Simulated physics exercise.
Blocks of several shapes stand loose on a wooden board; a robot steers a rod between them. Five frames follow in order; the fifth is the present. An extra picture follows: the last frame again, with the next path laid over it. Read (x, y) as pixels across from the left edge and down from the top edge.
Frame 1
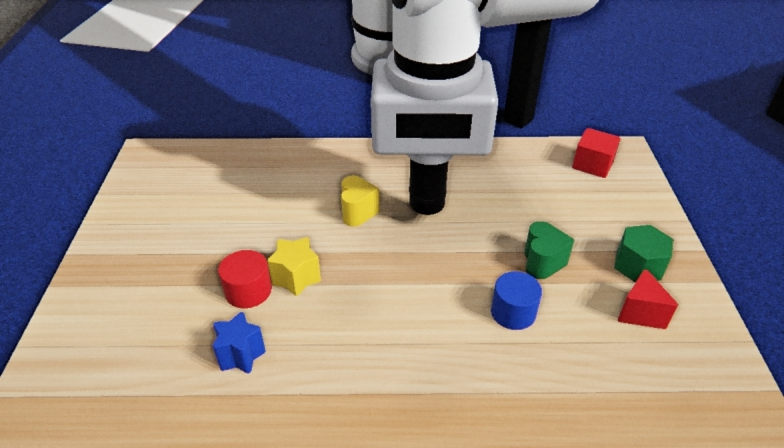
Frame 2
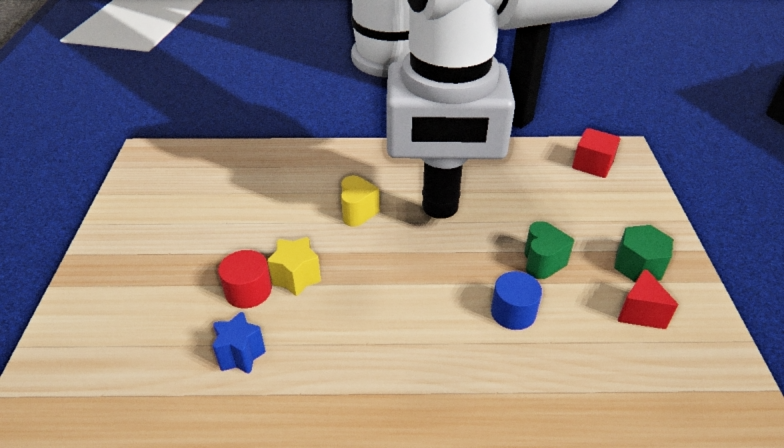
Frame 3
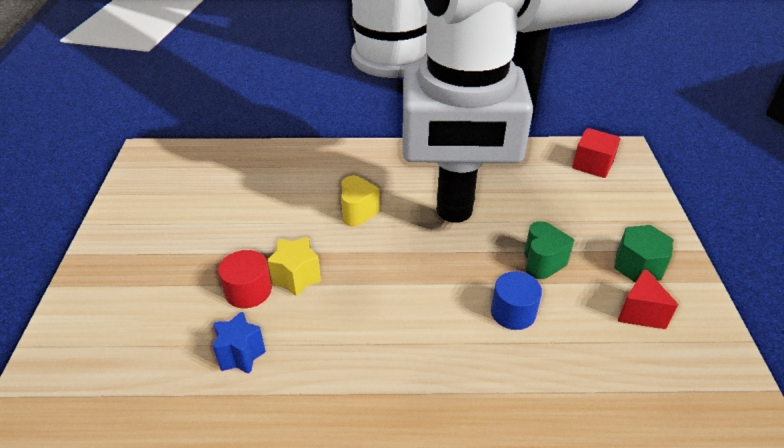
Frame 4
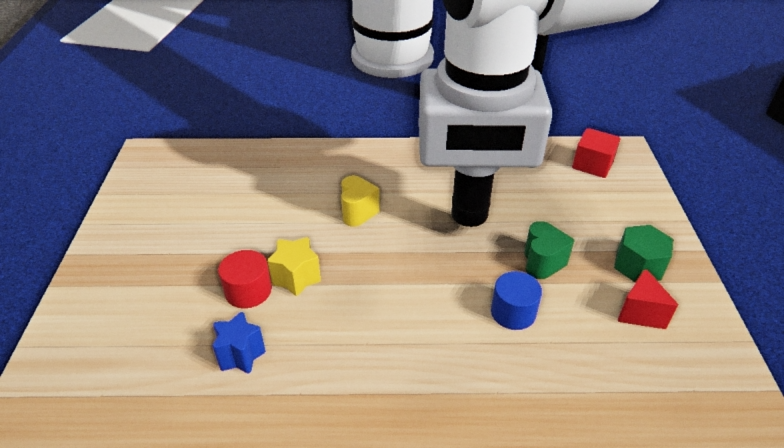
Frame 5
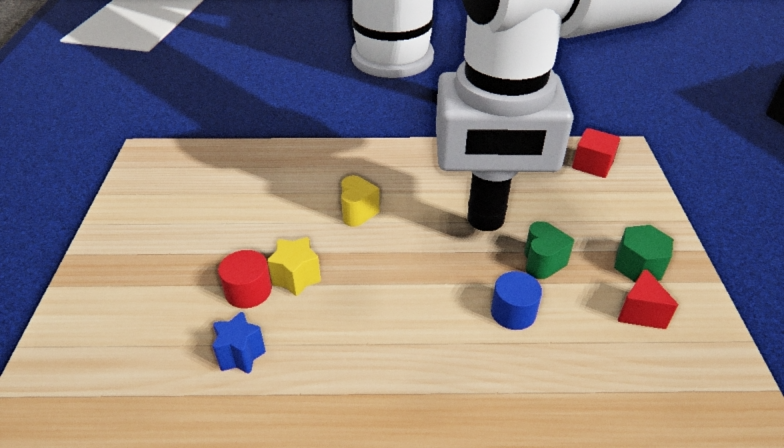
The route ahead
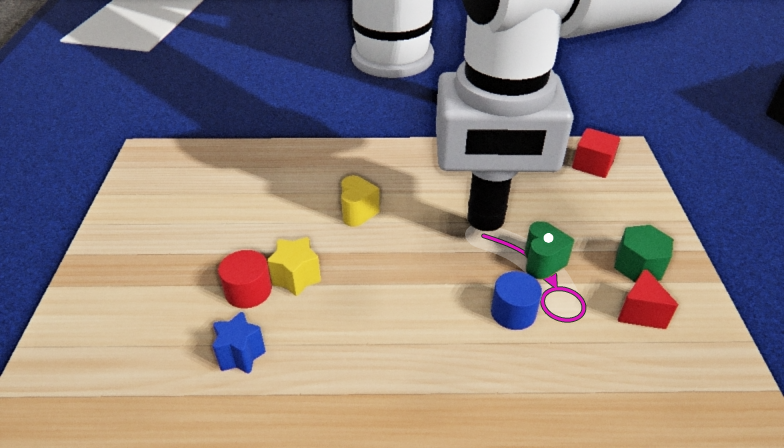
On a wooden board scattered with red, yellow, green and blue blocks, a robot arm moves a black rod steadily to the right and slightly toward the viewer, nearing the green heart, while all the blocks stay still.
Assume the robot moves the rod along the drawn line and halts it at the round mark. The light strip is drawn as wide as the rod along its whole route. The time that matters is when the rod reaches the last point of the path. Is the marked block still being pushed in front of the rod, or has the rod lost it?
The rod moves past it.
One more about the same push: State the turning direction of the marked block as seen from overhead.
Its rotation is counterclockwise.
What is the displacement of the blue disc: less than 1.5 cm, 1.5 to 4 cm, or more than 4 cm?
It will move less than 1.5 cm.
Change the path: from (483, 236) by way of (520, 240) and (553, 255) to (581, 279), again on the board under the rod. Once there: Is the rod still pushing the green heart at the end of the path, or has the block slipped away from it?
The green heart stays in front.
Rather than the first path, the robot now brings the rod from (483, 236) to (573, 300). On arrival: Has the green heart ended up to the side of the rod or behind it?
Yes, it checks out.
The drawn path runs from (483, 236) via (519, 250) and (547, 273), ending at (563, 304); the dot is on the green heart.
What follows on the original path. One third of the way, rod at (524, 235); green heart at (561, 243), turned 15° clockwise.
Two thirds of the way, rod at (551, 258); green heart at (591, 258), turned 15° clockwise.
At the end, rod at (568, 288); blue disc not moved; green heart at (604, 269), turned 20° anticlockwise.
